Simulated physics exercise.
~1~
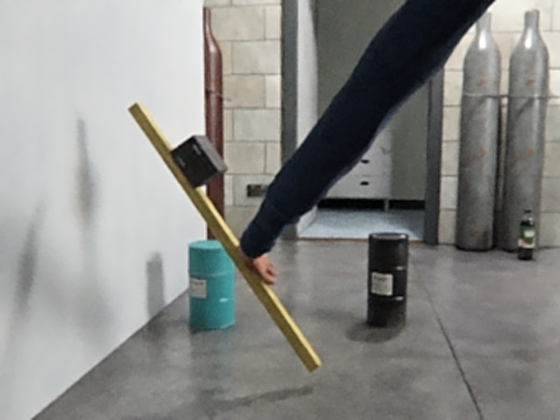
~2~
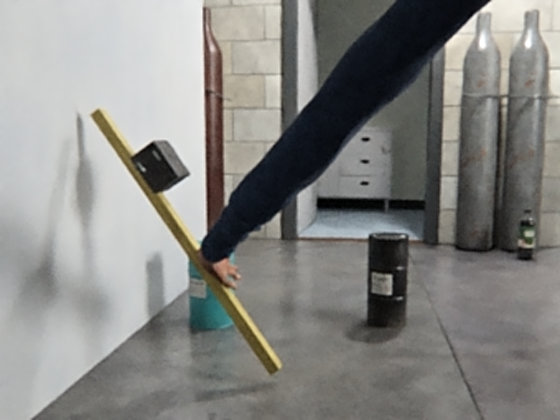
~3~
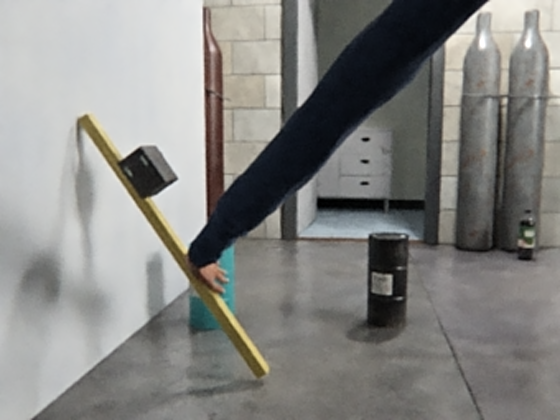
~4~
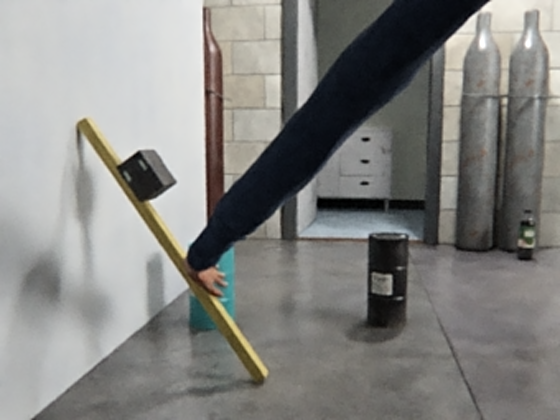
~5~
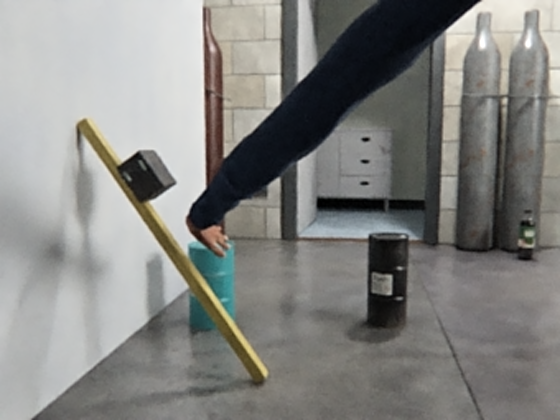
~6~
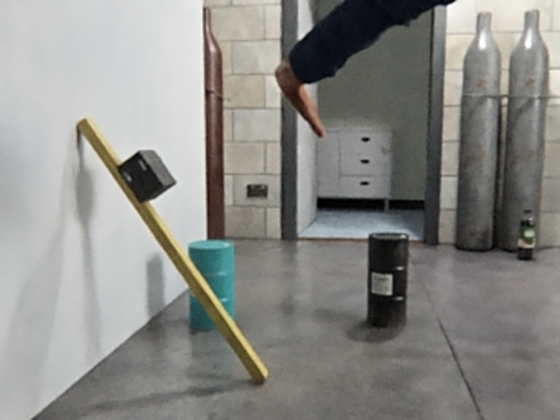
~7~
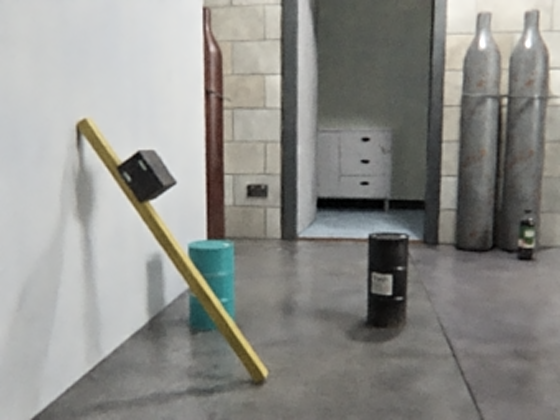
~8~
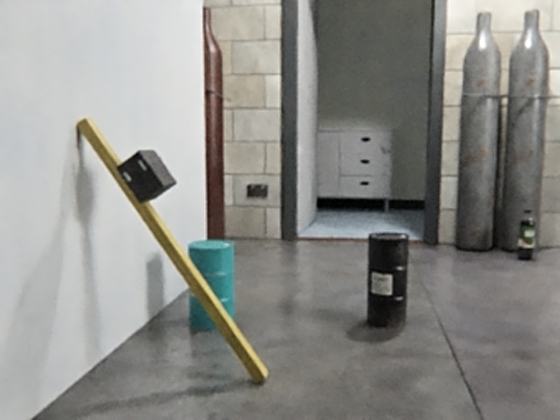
A yellow pole is leaned left against a wall by a hand, and stays there.
